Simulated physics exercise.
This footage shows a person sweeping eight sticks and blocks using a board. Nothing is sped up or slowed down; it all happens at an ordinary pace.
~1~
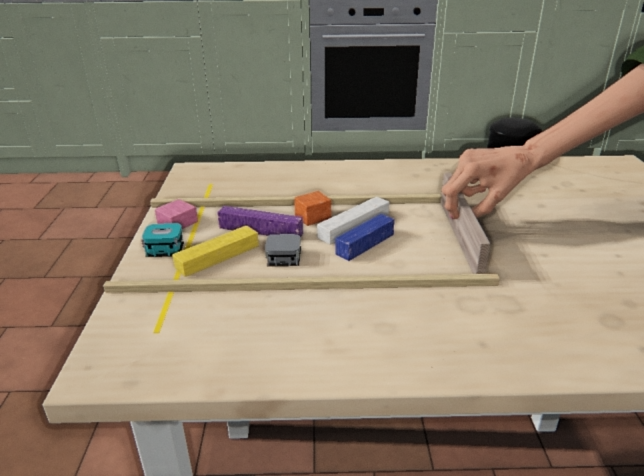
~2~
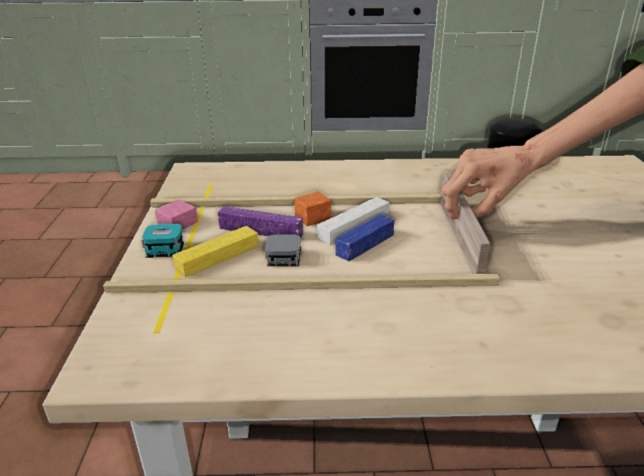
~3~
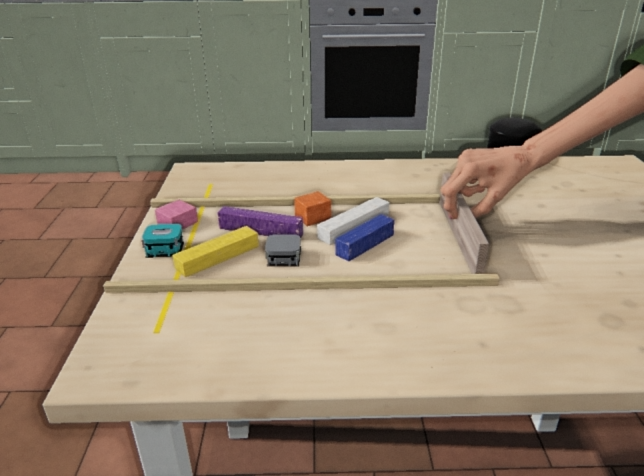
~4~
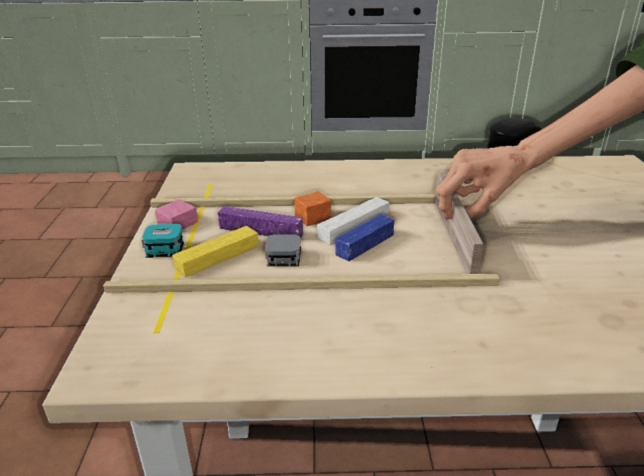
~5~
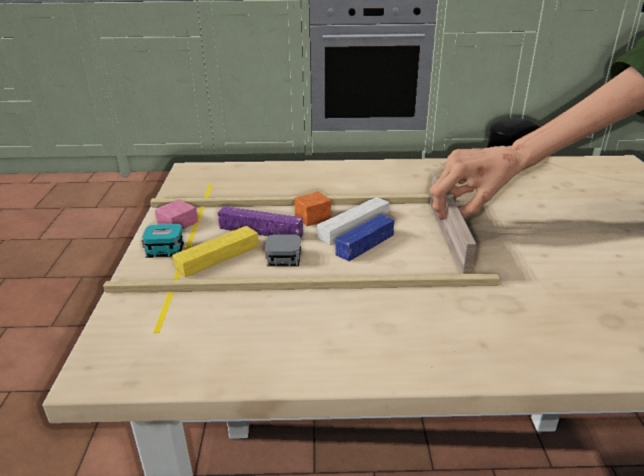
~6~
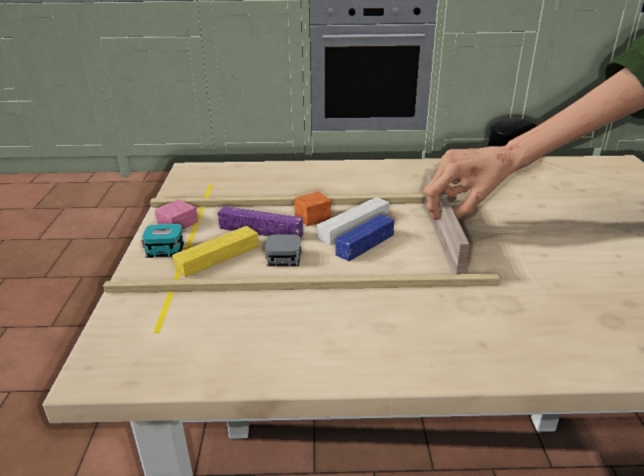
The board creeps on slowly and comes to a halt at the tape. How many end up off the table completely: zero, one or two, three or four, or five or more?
Three or four.
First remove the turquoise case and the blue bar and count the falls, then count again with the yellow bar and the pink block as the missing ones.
That makes 1 fallen, then 2 fallen in the other try.
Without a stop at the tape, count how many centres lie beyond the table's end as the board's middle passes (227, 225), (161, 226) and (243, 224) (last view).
Per position: 1 / 6 / 1.
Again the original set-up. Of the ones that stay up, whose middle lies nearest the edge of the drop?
Answer - the yellow bar.
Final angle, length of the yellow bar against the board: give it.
Roughly 5° out of line.
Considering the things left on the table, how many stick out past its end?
I'd say 1 of them.
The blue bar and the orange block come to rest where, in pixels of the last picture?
(175, 246) and (163, 205).
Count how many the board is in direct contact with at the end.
At rest, 2 are in contact.
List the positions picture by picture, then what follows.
In the first frame, turquoise case (164, 241); pink block (177, 216); yellow bar (217, 250); board (462, 220); tape (190, 242).
In the second frame, pink block (177, 216); purple bar (260, 223).
In the third frame, yellow bar (217, 250); grey case (284, 251).
In the fourth frame, turquoise case (164, 241); orange block (313, 208).
In the fifth frame, pink block (177, 216); board (450, 221).
In the sixth frame, turquoise case (164, 241); pink block (177, 216); yellow bar (217, 250); board (444, 221); tape (190, 242).
Soon after, none off yet; turquoise case at rest near (164, 241); pink block at rest near (177, 216); yellow bar at rest near (217, 250).
At rest, the number that fall off is three or four; fallen, purple bar, pink block and turquoise case.
